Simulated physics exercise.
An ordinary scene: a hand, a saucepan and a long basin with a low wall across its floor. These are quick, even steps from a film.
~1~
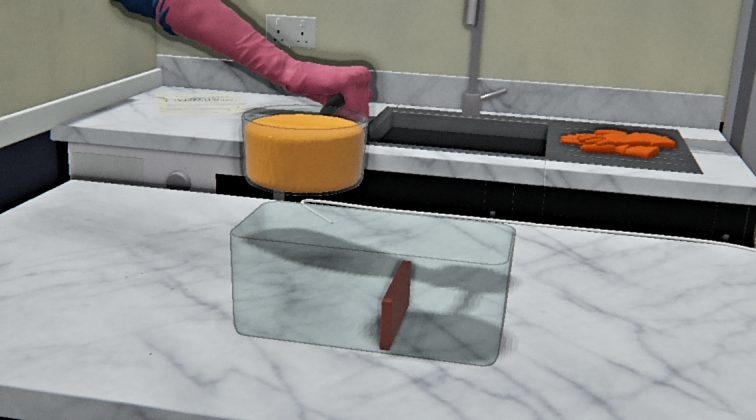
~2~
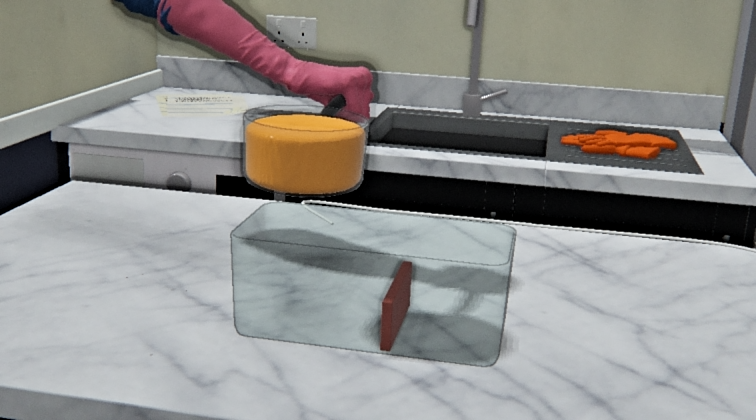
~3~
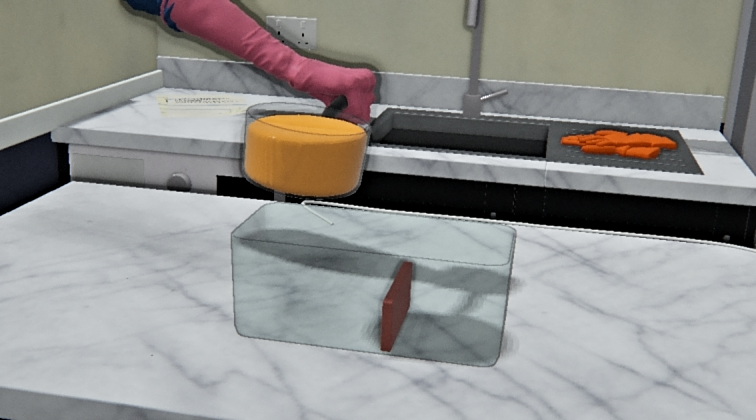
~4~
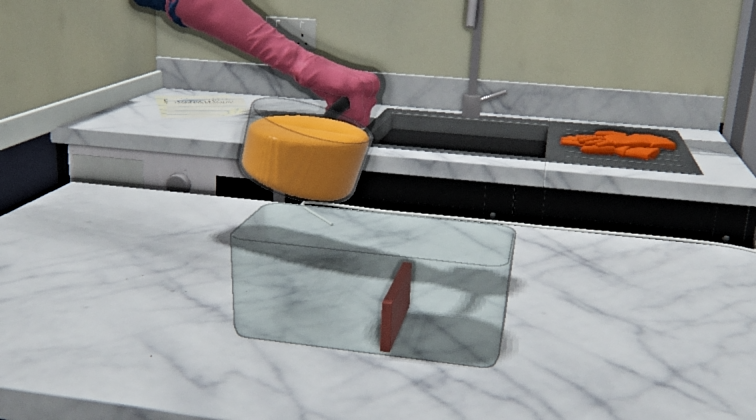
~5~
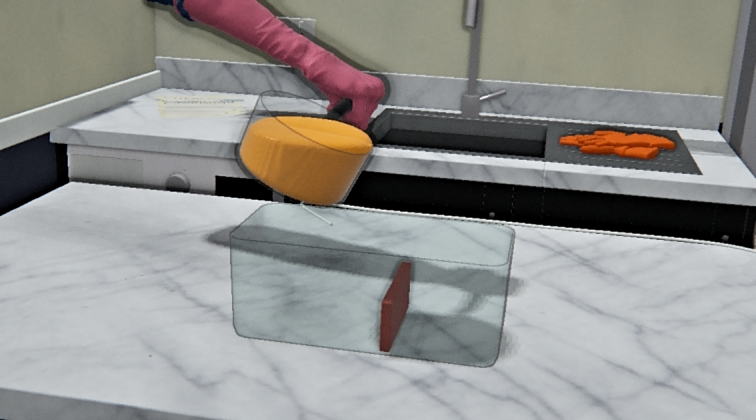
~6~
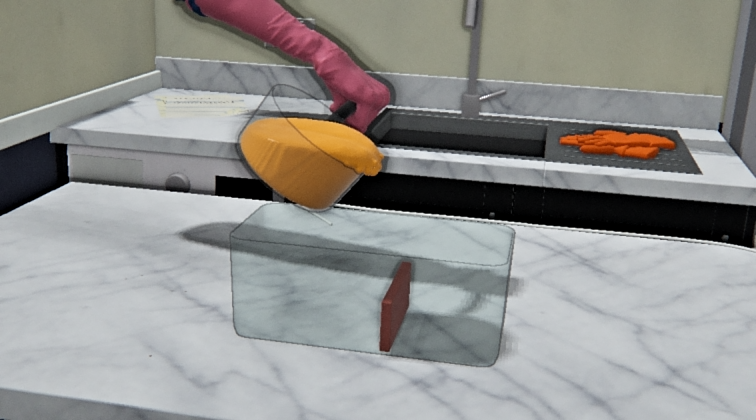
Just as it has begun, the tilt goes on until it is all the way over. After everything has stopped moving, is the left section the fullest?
The winner is the left compartment.
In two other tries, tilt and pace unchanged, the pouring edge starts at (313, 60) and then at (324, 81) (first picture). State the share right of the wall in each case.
Close to 5 % for the first start and close to 10 % for the second.
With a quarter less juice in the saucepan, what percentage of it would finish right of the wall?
20 %.
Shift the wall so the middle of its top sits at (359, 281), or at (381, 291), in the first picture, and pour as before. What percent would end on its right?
That'd be about 75 percent for the first and about 50 percent for the other.
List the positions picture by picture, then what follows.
It leans 0°; its right rim is at (365, 123); the juice meets the walls at (250, 121) and (364, 131); the long basin's rim runs from (248, 219) to (512, 246); the wall's top is at (398, 281), in the first picture.
It leans 2°; its right rim is at (366, 126); the juice meets the walls at (251, 121) and (365, 133), in the second picture.
It leans 7°; its right rim is at (368, 132); the juice meets the walls at (254, 121) and (367, 135), in the third picture.
It leans 14°; its right rim is at (370, 142); the juice meets the walls at (253, 122) and (369, 138), in the fourth picture.
It leans 25°; its right rim is at (370, 153); the juice meets the walls at (252, 123) and (366, 144); 2 per cent is over the edge, in the fifth picture.
It leans 37°; its right rim is at (368, 167); the juice meets the walls at (251, 123) and (362, 152); 7 per cent is over the edge, in the sixth picture.
A moment on, the tilt is 106° and 18 per cent is still to pour, 31 is left of the wall and 31 right of it.
Next, the tilt is 115° and 2 per cent is still to pour, 60 is left of the wall and 32 right of it.
Then the tilt is 115° and 0 per cent is still to pour, 64 is left of the wall and 33 right of it.
Later the tilt is 115° and 0 per cent is still to pour, 64 is left of the wall and 33 right of it.
At rest 64 per cent lies left of the wall, 33 right of it and 3 outside.
